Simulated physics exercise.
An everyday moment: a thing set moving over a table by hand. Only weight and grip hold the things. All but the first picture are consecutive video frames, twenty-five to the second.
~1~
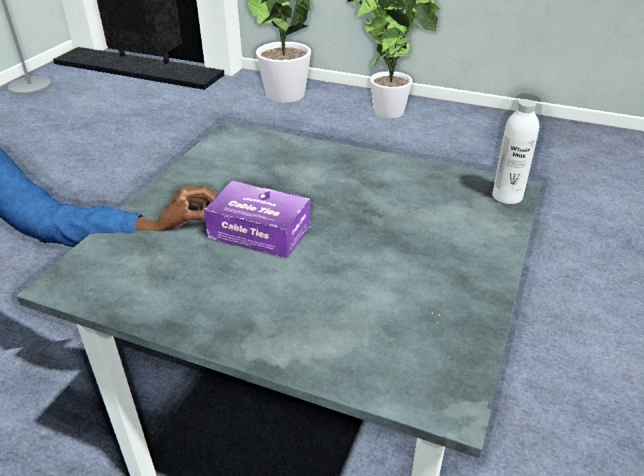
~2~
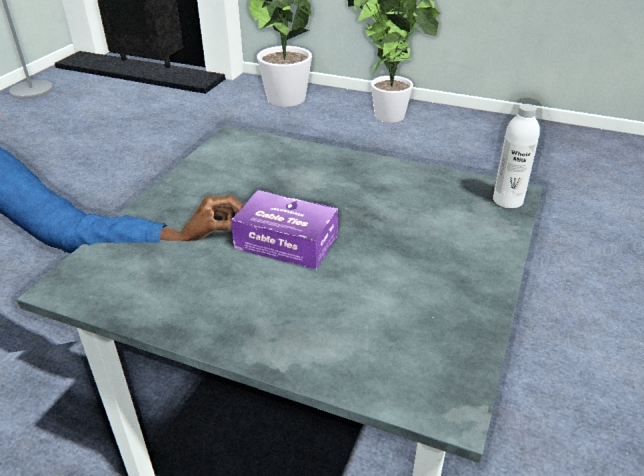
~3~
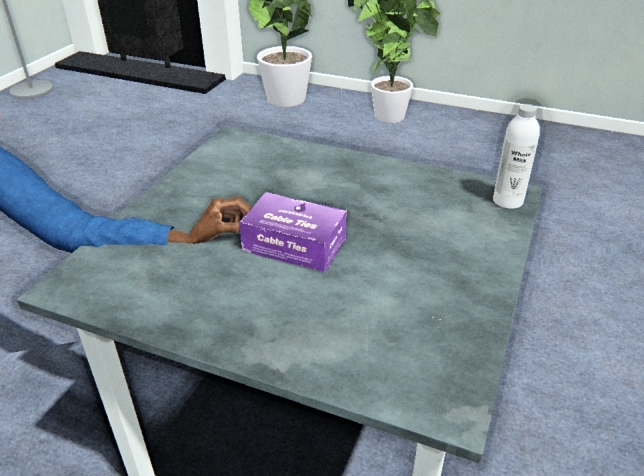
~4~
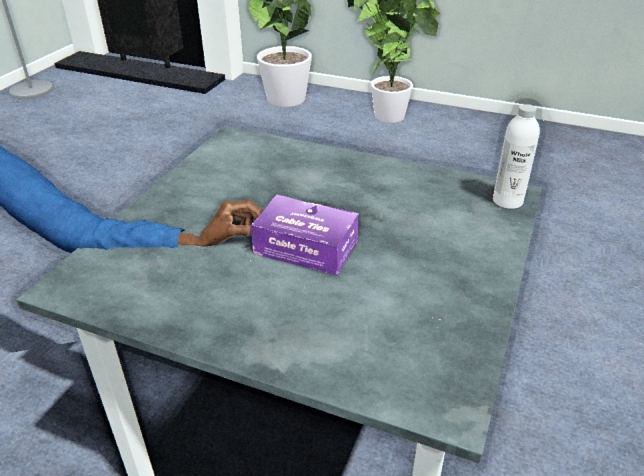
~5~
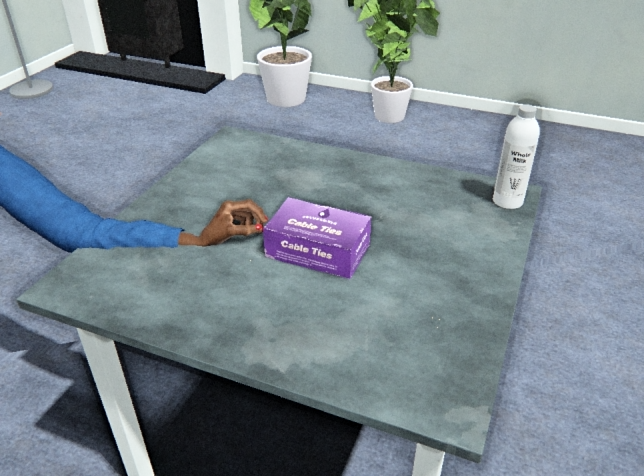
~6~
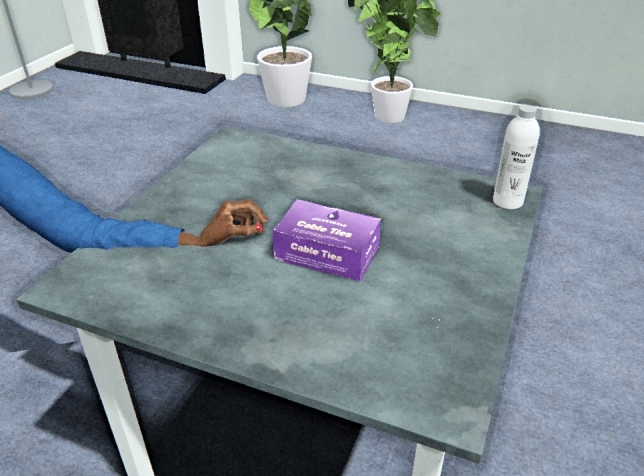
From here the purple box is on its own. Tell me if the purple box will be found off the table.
The purple box remains on top.
Then, 0.10 s later than the last frame, purple box moved a little near (338, 242).
Then, 0.20 s later than the last frame, purple box resting near (340, 240).
When it is over, moved from the start, purple box. End places, in pixels of the last picture, purple box near (339, 242).
